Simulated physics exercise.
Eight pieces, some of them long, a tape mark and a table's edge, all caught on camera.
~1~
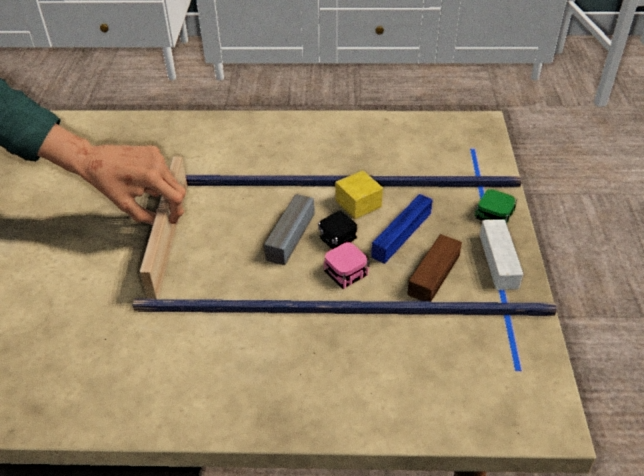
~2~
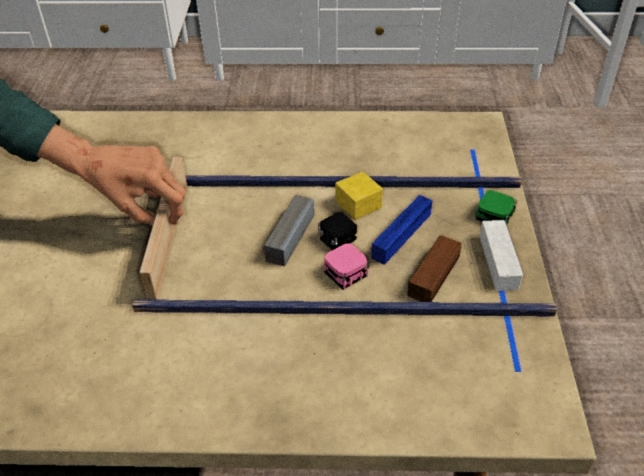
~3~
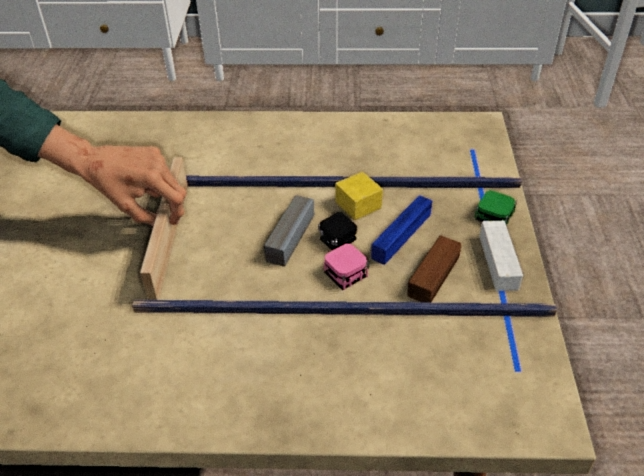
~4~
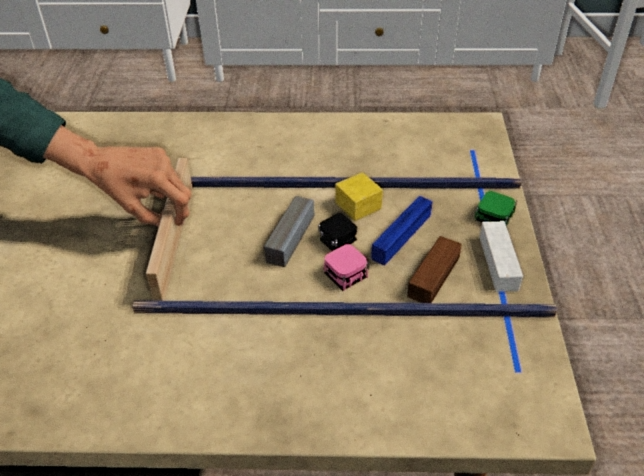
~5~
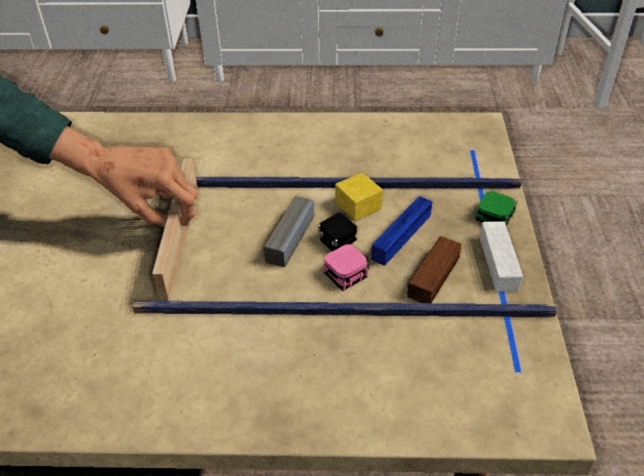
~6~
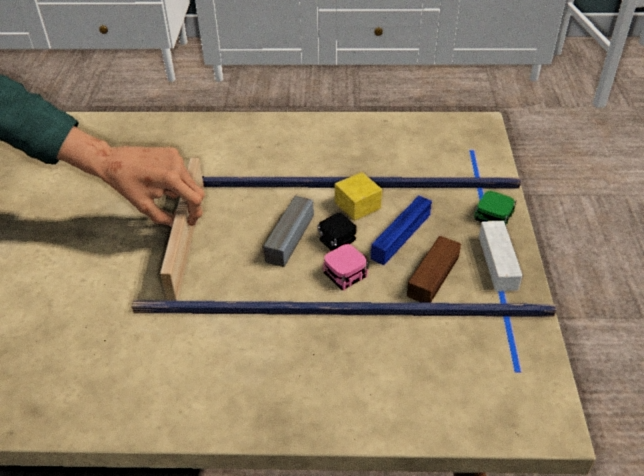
In this clip, a hand holds a wooden board upright between two dark rails on a table, keeps still at first, then slides it slightly right toward eight scattered coloured pieces, which stay in place near and on a blue tape line.
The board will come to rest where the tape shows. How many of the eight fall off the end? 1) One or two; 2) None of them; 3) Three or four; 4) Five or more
3, three or four.
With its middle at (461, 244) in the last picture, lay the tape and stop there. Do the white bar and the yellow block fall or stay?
Outcome - white bar topples off, yellow block is left in place.
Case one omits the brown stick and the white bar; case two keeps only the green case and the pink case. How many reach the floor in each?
2, then 2.
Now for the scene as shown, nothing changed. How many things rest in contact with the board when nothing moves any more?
It is in contact with 3.
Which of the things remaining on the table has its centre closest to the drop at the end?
Result: The black case.
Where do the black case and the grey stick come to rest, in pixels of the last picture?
Final spots - black case (521, 213), grey stick (502, 232).
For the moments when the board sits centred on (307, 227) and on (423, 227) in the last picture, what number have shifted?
Tally: First 2; then 8.
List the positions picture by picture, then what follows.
In the first picture, green case (496, 208); white bar (500, 254); brown stick (435, 268); board (166, 225); tape (492, 242).
In the second picture, white bar (500, 255); black case (338, 233).
In the third picture, brown stick (435, 269); blue stick (402, 229).
In the fourth picture, green case (496, 210); board (171, 226).
In the fifth picture, white bar (500, 256); grey stick (290, 230).
In the sixth picture, green case (495, 210); white bar (500, 255); brown stick (434, 269); board (185, 226); tape (491, 244).
Soon after, none off yet; green case at rest near (495, 210); white bar at rest near (500, 255); brown stick at rest near (434, 269).
Then, none off yet; green case at rest near (495, 210); white bar at rest near (500, 255); brown stick moved a little near (457, 272).
At rest, the number that fall off is three or four; fallen, blue stick, brown stick, white bar and green case.
